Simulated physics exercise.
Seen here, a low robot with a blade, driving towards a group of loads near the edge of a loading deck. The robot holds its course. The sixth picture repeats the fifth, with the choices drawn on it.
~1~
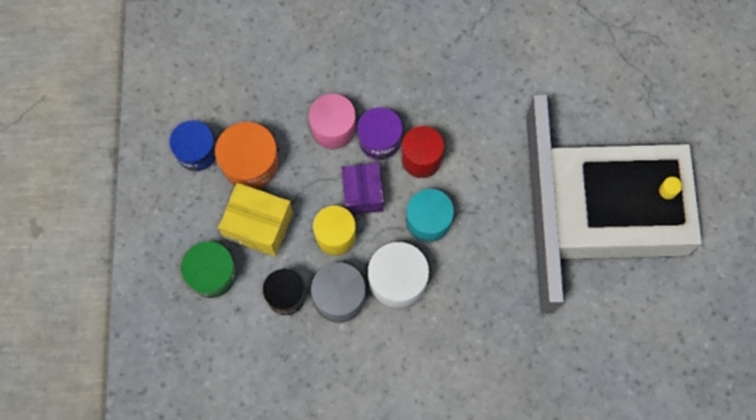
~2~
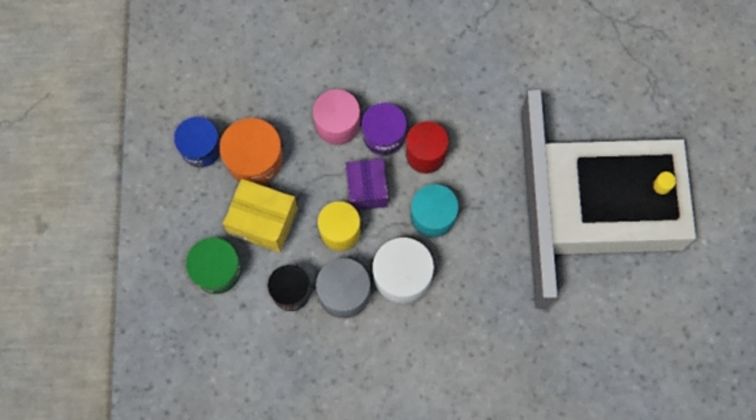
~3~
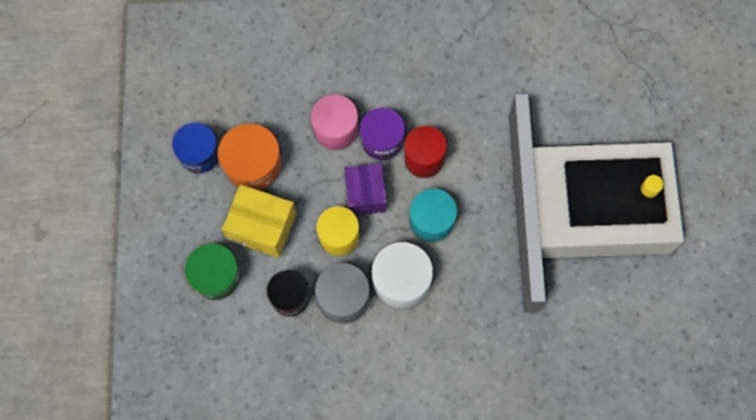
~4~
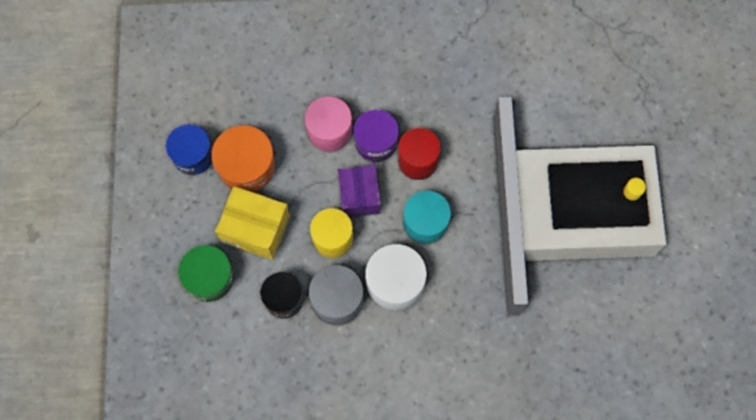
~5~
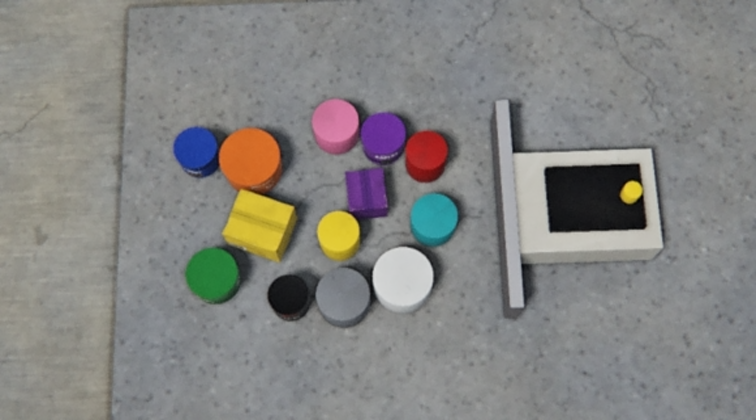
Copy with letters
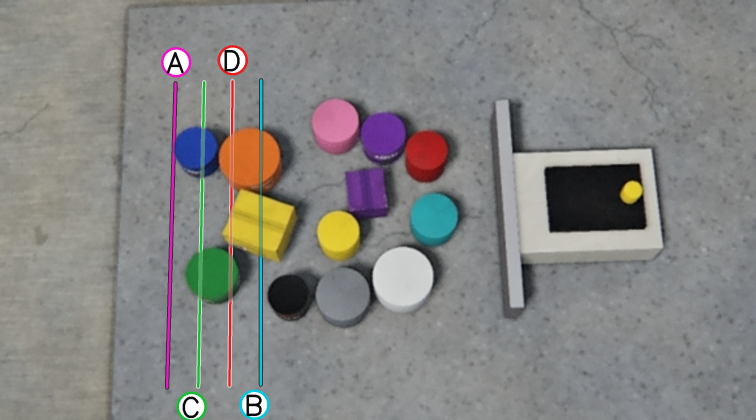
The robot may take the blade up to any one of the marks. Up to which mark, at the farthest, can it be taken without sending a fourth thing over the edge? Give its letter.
It should halt at C.
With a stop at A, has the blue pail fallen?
Yes.
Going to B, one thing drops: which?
The black pail goes over.
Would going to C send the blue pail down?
By then, yes.
On the marked copy, A at (172, 229); B at (261, 226); C at (201, 228); D at (231, 227).
Taking C. A third of the way, robot (474, 202); pink canister (315, 112); black pail (267, 303).
Two thirds of the way, robot (362, 206); blue pail (163, 149); yellow box (185, 224).
When it is over, robot (276, 209); yellow box over the edge; blue pail over the edge; three fallen.
As for the rest, A drops five; B is within the limit but short; D is within the limit but short.
